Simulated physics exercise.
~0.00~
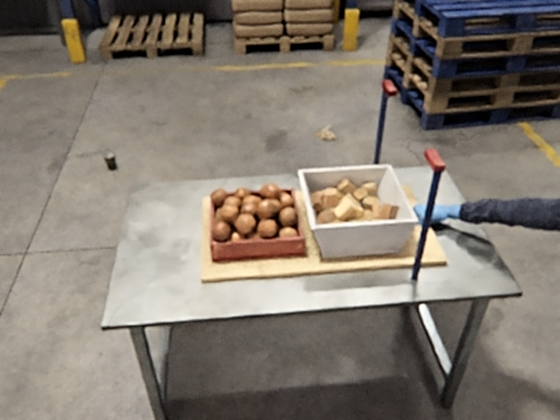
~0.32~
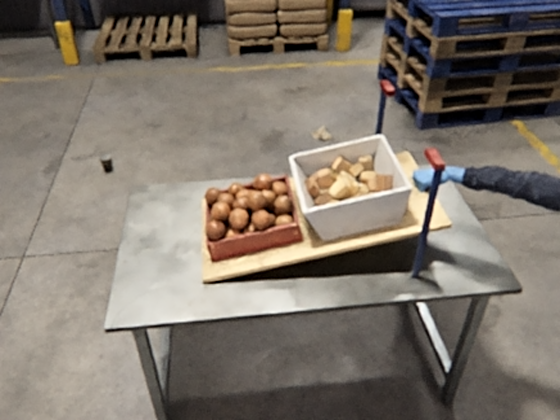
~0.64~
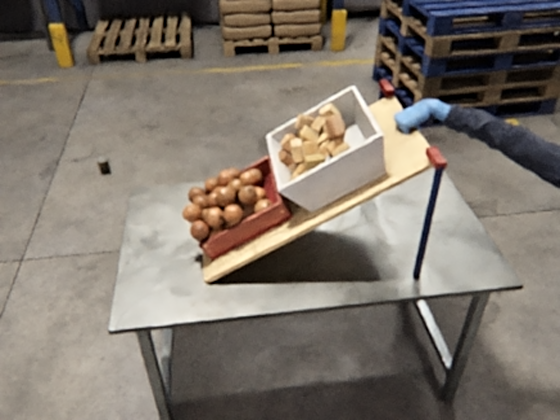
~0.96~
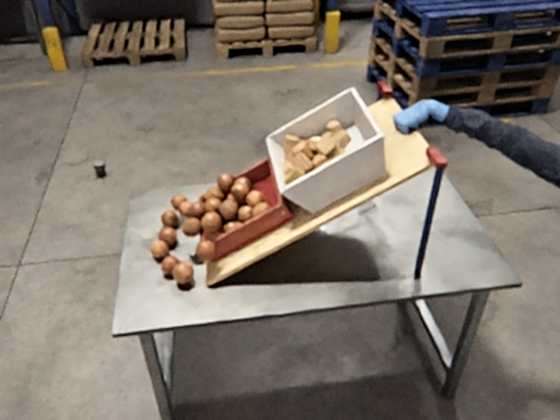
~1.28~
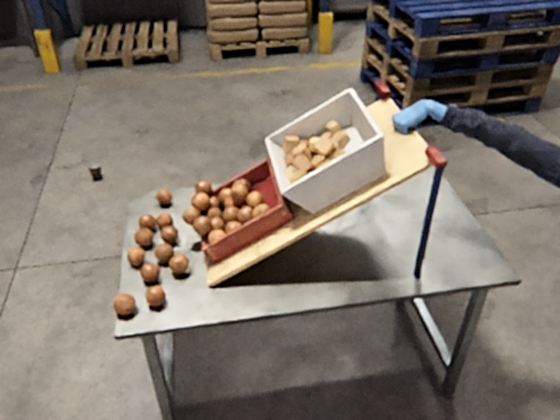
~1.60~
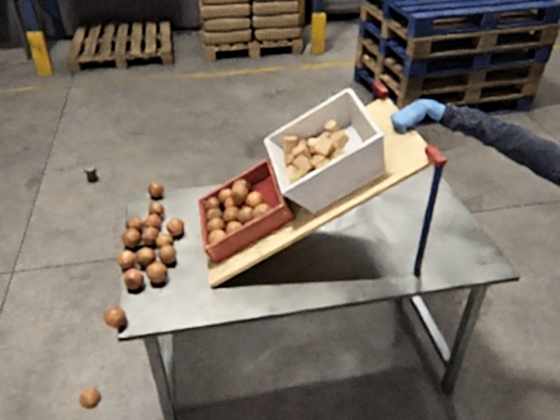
Onions spill from the red crate as a gloved hand tilts the board, some leaving the table.
